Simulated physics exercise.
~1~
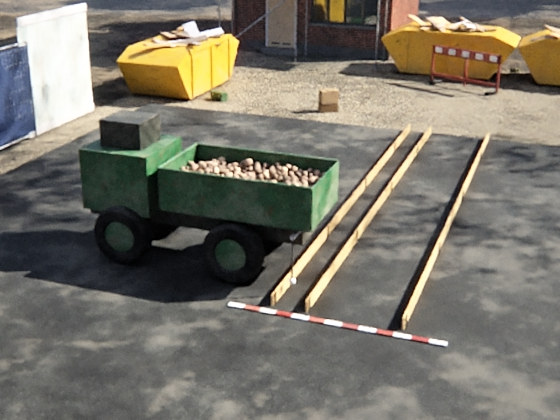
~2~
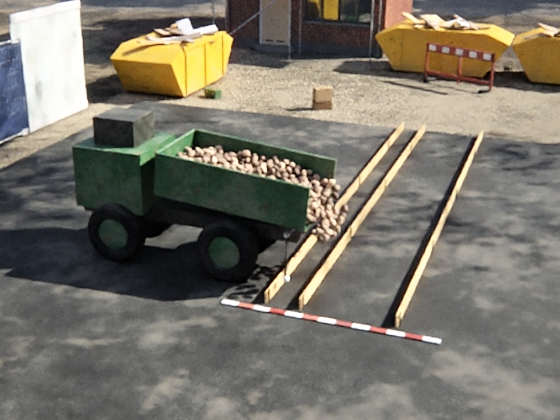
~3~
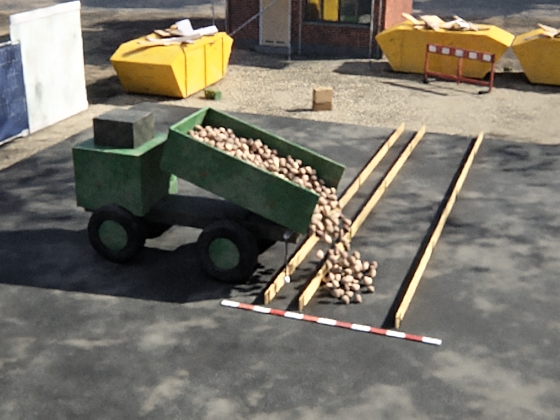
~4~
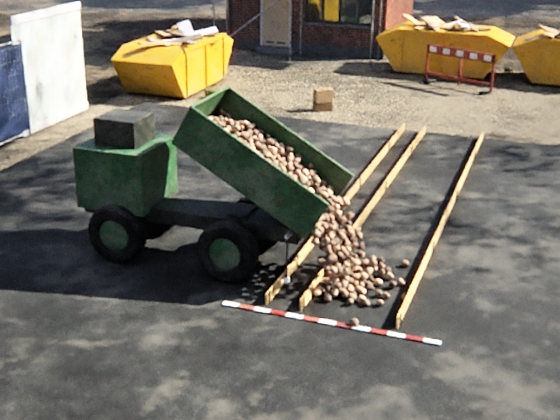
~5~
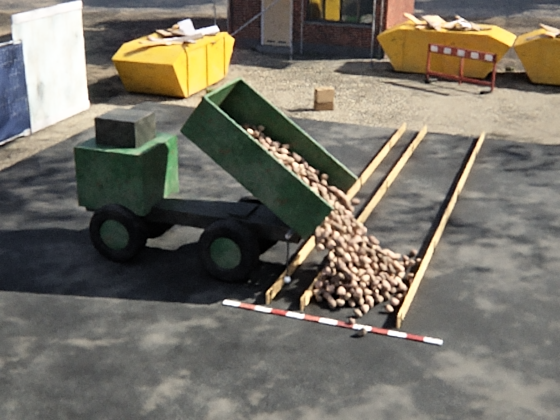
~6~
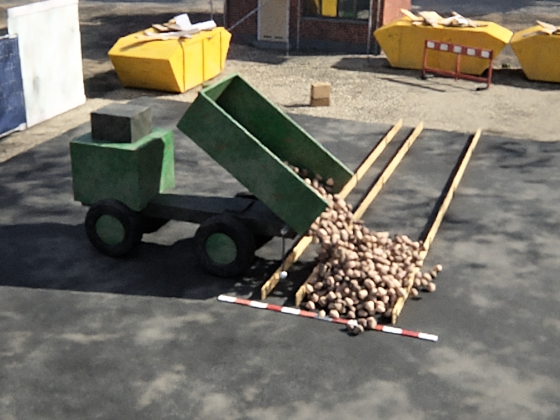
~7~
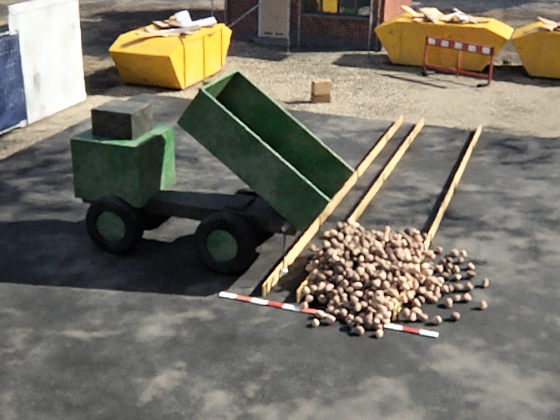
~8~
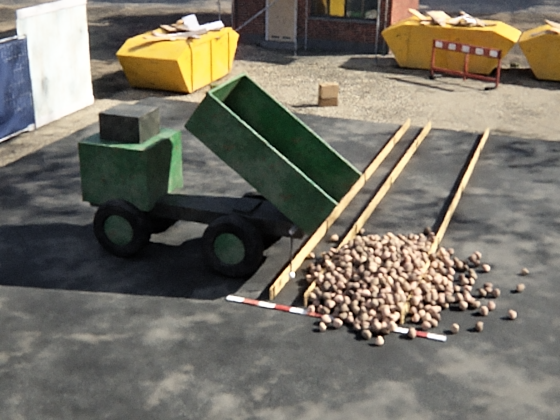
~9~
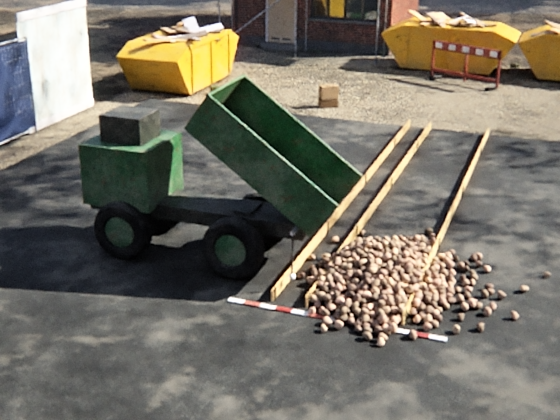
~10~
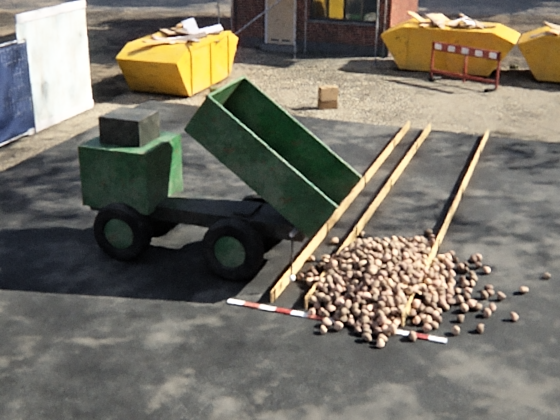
On a sunlit paved yard with yellow skips behind, a green tipper truck stands at left, its open body loaded with round brownish stones, beside three long wooden planks and a red-and-white staff on the ground. The body begins to tilt toward the right, and stones spill over its lower edge. As it tips more steeply, they pour down between the planks and build a growing heap. The body stays raised while the last stones slide out and the pile spreads over the far plank and the staff. Finally the body is empty, still tilted, with most stones heaped between the right-hand planks and some scattered beyond.
